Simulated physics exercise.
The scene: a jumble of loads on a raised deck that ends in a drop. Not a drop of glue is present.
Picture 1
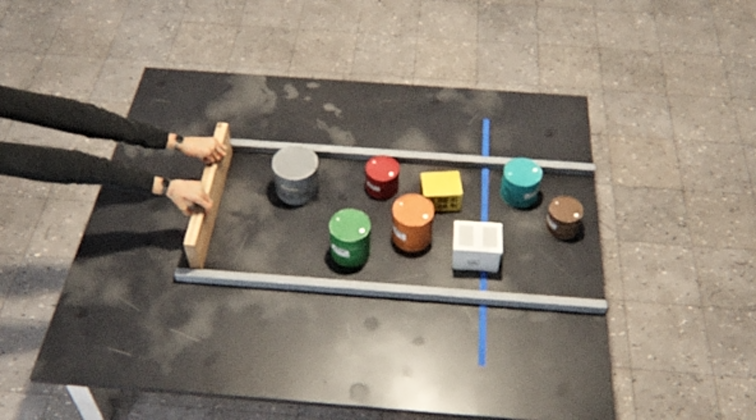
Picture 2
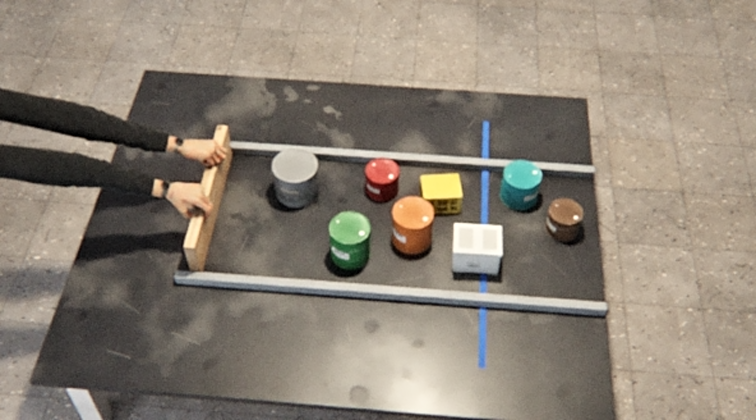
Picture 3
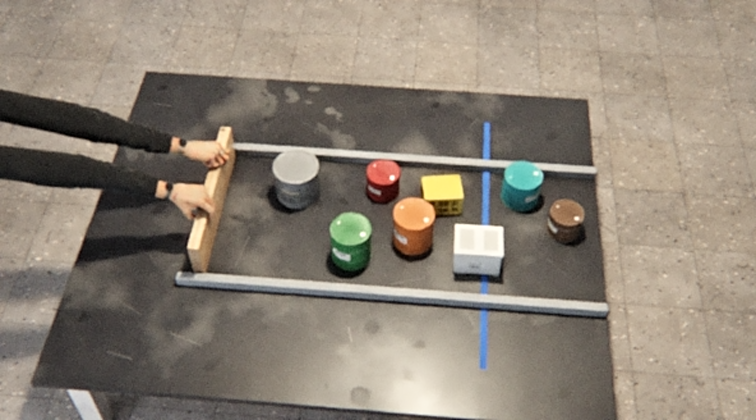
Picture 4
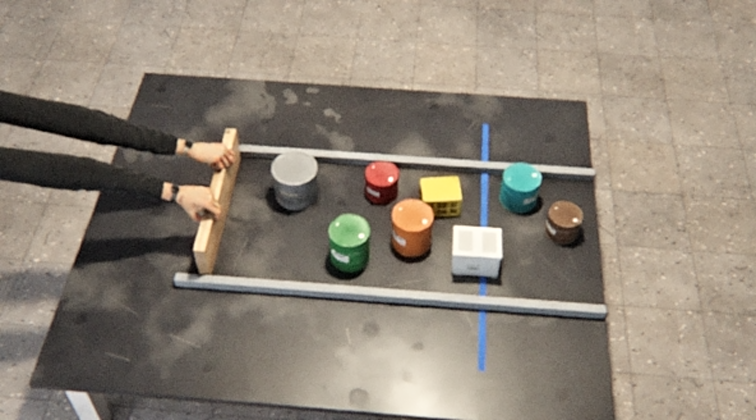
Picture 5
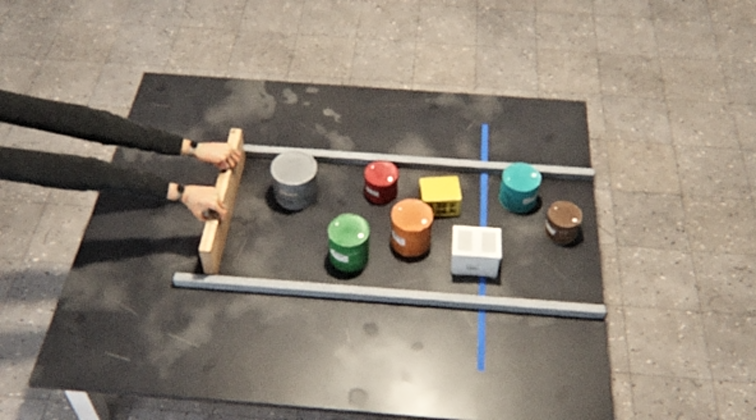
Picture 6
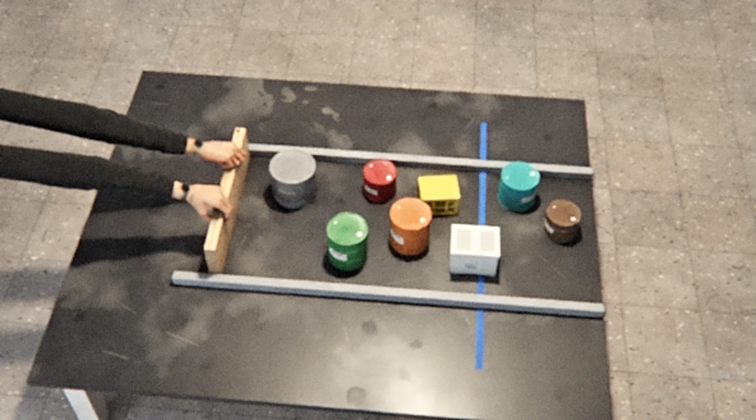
On a black tabletop between two grey rails, two hands slowly slide a wooden plank a short way right toward a grey container, while the coloured canisters, yellow crate and white tote near a blue tape line stay still.
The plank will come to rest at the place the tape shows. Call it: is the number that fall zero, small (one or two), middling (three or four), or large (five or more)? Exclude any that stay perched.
It is zero.
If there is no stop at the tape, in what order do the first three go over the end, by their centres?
Brown canister, turquoise canister, yellow crate.
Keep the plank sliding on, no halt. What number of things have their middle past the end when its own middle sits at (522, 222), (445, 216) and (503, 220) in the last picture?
The counts would come out as 2, 0 and 1.
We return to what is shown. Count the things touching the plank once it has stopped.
That would be 3 of them.
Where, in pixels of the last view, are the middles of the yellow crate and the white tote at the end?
(545, 208), and the other (544, 260).
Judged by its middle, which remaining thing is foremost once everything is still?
That's the brown canister.
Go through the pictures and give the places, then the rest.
The first frame shows brown canister (564, 218); turquoise canister (521, 183); white tote (476, 247); plank (210, 195); tape (484, 229).
The second frame shows turquoise canister (521, 185); red canister (382, 180).
The third frame shows white tote (477, 251); orange canister (414, 227).
The fourth frame shows brown canister (564, 223); yellow crate (440, 197).
The fifth frame shows turquoise canister (520, 188); plank (224, 201).
The sixth frame shows brown canister (562, 221); turquoise canister (518, 187); white tote (474, 251); plank (229, 200); tape (482, 233).
Early on, none off yet; brown canister at rest near (562, 221); turquoise canister at rest near (518, 187); white tote at rest near (474, 251).
Finally, the number that fall off is zero.
